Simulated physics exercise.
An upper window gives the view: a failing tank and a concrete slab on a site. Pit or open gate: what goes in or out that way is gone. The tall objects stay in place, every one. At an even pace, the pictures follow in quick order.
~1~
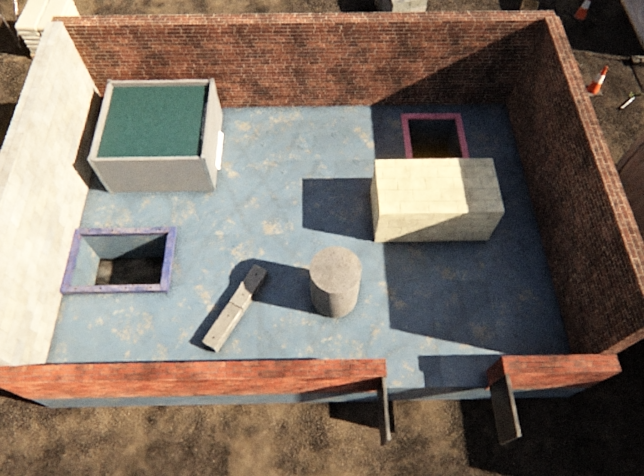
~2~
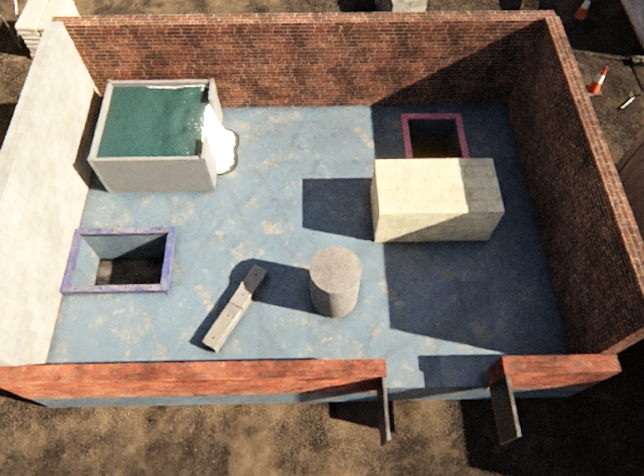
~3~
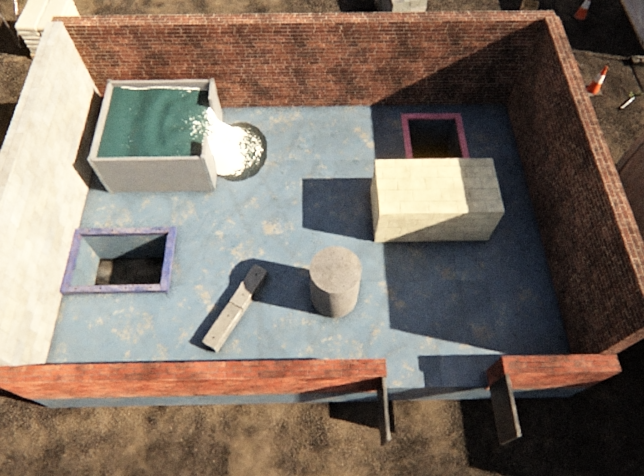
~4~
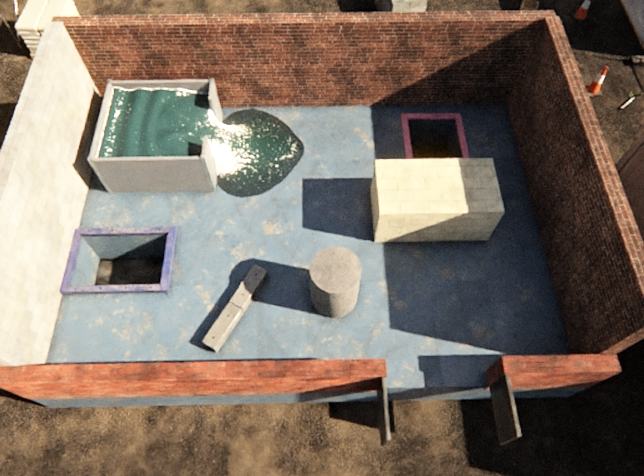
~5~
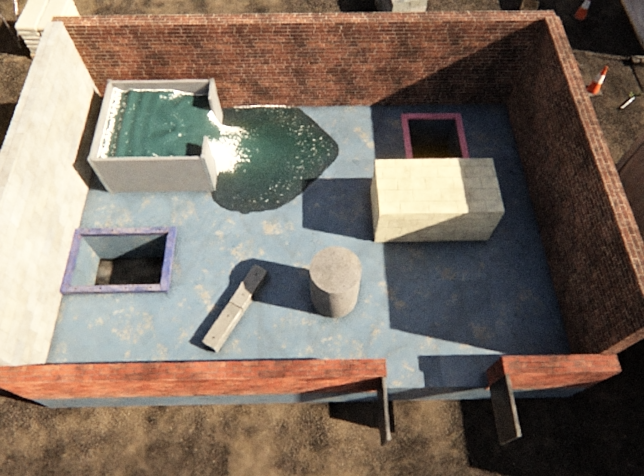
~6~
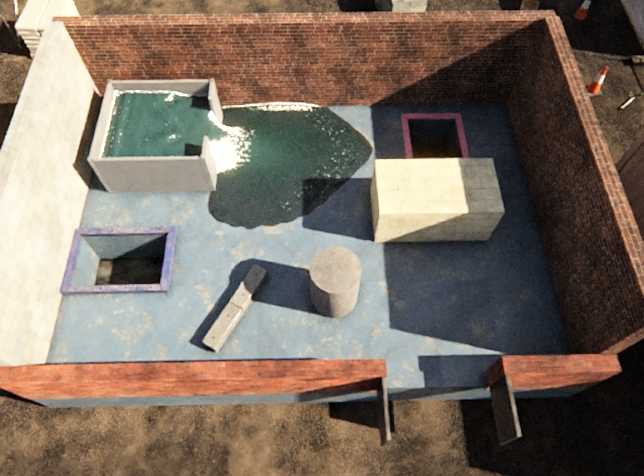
Walled concrete slab from above, water bursting from the right side of a tank and spreading rightward toward a pale block.
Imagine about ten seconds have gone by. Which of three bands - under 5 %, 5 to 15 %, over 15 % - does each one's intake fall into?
Bands: The gate falls in the 5 to 15 % band; the pink pit falls in the over 15 % band; the blue pit falls in the under 5 % band.
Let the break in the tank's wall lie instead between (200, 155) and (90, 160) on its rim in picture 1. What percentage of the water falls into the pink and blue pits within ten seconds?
Pink about 2 %, blue about 50 %.
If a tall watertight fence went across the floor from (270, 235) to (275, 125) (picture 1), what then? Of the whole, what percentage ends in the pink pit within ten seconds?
I'd put the pink pit at roughly 12 %.
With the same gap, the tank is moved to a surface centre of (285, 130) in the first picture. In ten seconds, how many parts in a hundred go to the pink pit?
Within ten seconds the pink pit collects 60 percent of the total.
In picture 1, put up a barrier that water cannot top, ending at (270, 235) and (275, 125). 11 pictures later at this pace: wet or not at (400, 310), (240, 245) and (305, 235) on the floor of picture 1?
Spared; swamped; spared.
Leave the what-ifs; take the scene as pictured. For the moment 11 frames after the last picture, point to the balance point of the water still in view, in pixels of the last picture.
Close to (246, 159).
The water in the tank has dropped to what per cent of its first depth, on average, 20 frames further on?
My reading: Near 36 %.
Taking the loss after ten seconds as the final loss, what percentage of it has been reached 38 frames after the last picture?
Near 75 in a hundred.
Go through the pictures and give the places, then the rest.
Still water in the water tank at (155, 121), in the first picture.
Water pours out at (212, 139) and has run to (226, 170), in the second picture.
The front is at (262, 157), out from the gap at (213, 141), in the third picture.
The front is at (297, 156), out from the gap at (213, 142), in the fourth picture.
Water pours out at (213, 142) and has run to (332, 156), in the fifth picture.
Water pours out at (213, 141) and has run to (367, 150), in the sixth picture.
A moment on, water covers 35 % of the floor; the gate 0 %, the pink pit 2 %, the blue pit 0 %.
Next, water covers 45 % of the floor; the gate 0 %, the pink pit 9 %, the blue pit 0 %.
Then, water covers 55 % of the floor; the gate 2 %, the pink pit 21 %, the blue pit 0 %.
Later, water covers 70 % of the floor; the gate 5 %, the pink pit 37 %, the blue pit 0 %.
In the end, water covers 80 % of the floor; the gate 9 %, the pink pit 49 %, the blue pit 0 %.
